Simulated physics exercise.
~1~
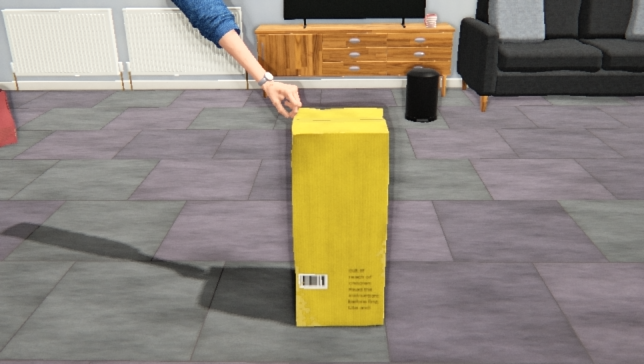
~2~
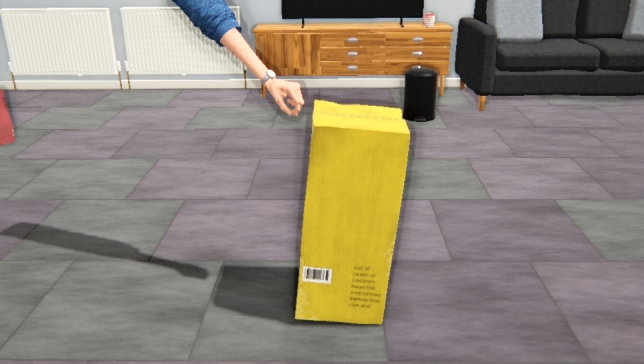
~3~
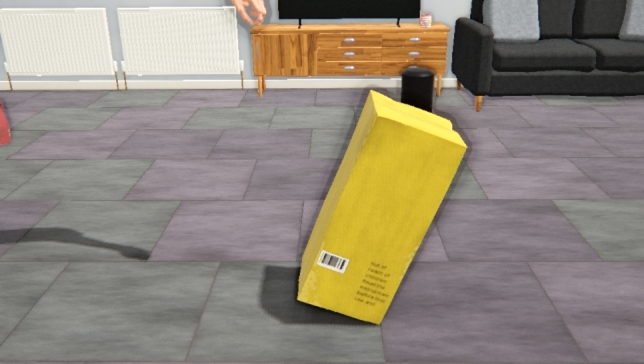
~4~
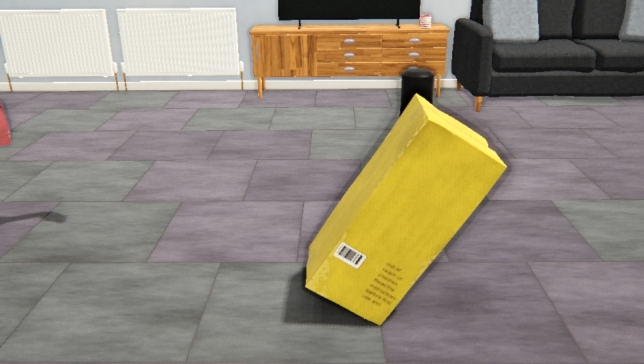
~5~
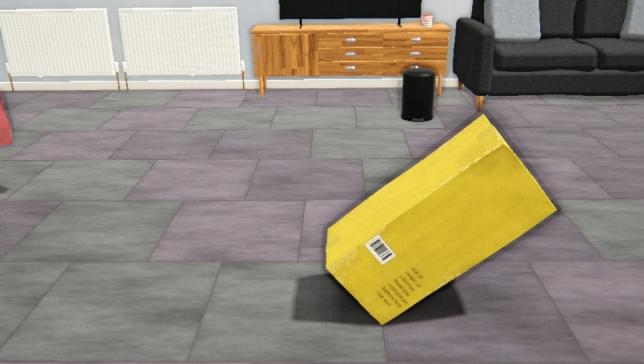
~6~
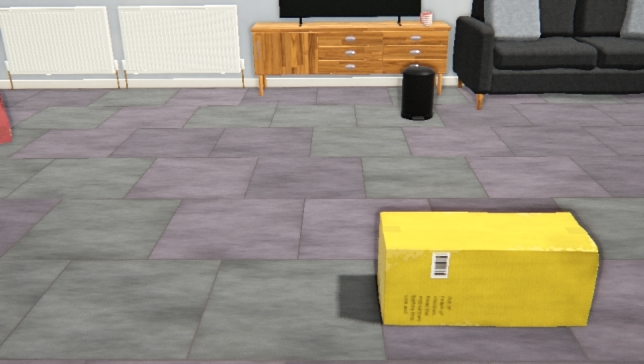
A living room with a grey and purple tiled floor is seen from the front, slightly above the floor. A tall yellow box stands upright near the centre, with white radiators at the back left, a wooden cabinet and small black bin behind, and a dark sofa at the back right. A hand in a blue sleeve reaches in from the upper left and gives the top of the box a quick shove. The hand lets go and draws back out of view as the box tilts right. The box leans further and further over its lower right edge, then topples and ends lying on its side.
